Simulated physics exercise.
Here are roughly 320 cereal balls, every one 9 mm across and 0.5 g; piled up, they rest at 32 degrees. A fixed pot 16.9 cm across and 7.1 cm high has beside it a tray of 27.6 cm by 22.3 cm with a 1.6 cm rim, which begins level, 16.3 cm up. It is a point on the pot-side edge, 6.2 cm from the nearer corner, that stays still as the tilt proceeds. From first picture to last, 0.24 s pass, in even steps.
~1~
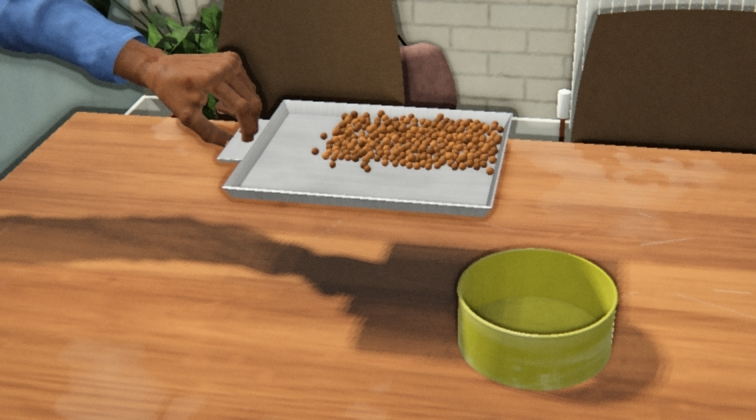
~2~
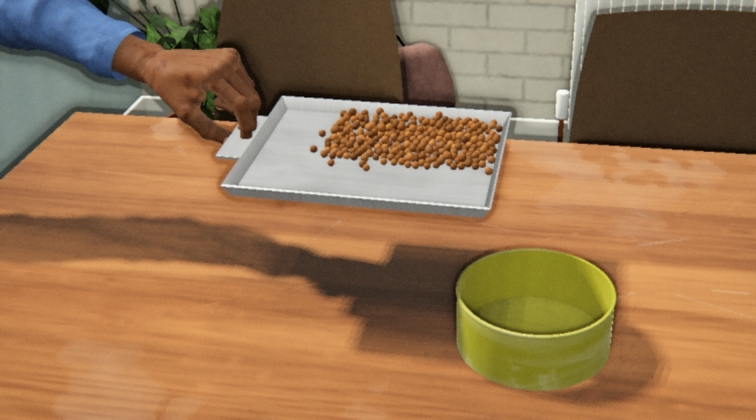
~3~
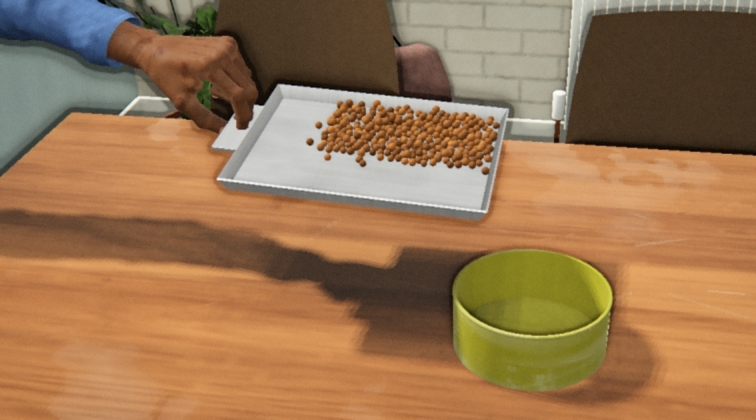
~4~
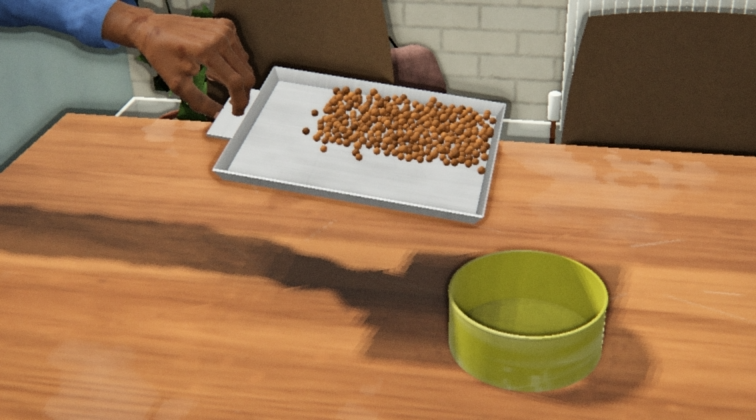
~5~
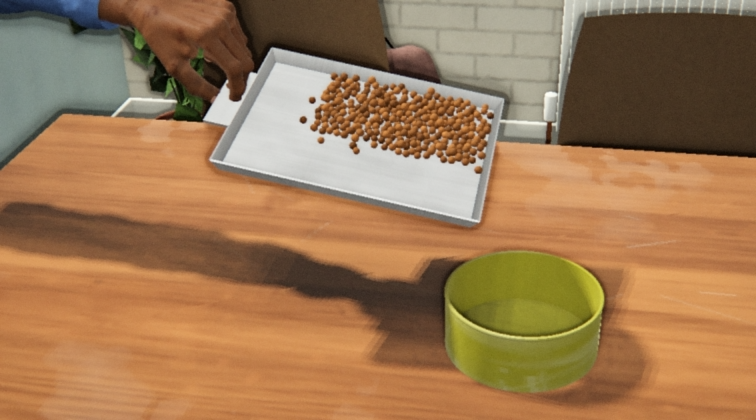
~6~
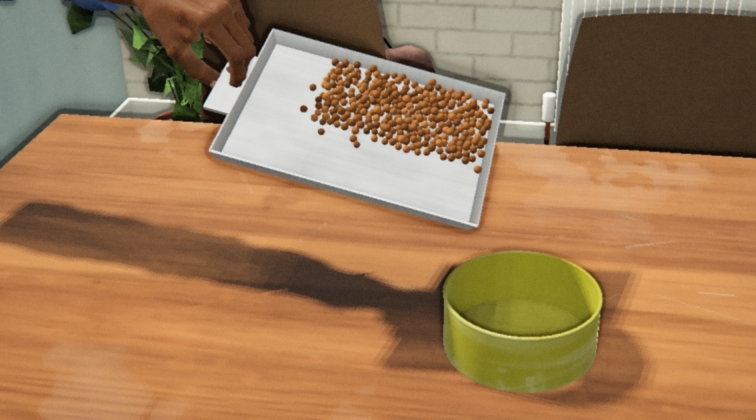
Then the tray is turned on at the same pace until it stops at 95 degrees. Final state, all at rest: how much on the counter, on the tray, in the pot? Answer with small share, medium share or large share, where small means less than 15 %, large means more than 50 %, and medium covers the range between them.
Counter - small share; tray - small share; pot - large share.
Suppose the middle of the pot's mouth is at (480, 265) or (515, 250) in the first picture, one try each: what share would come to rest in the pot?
Around 60 per cent, then around 25 per cent.
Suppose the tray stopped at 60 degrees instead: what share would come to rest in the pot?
You'd end up with some 70 % in the pot.
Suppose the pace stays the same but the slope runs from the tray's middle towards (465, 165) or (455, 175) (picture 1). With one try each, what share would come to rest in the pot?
I'd put it at about 20 per cent for the first tilt and about 65 per cent for the second.
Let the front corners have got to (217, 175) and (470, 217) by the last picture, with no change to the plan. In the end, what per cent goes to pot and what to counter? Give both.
Pot: 60, counter: 40.
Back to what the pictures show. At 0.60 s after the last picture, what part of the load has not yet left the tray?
25%, roughly.
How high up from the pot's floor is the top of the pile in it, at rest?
Height: Approx. 3.0 cm.
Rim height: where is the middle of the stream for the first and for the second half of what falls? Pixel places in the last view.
I'd mark about (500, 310) for the first half, then (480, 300) for the second.
Then, 0.36 s after the last picture, tilt 56 degrees; the tray holds 100 %, the pot 0 %.
Then, 0.60 s after the last picture, tilt 81 degrees; the tray holds 25 %, the pot 55 %.
Then, 0.95 s after the last picture, tilt 95 degrees; the tray holds 0 %, the pot 95 %.
In the end, counter 5 %, tray 0 %, pot 95 %.
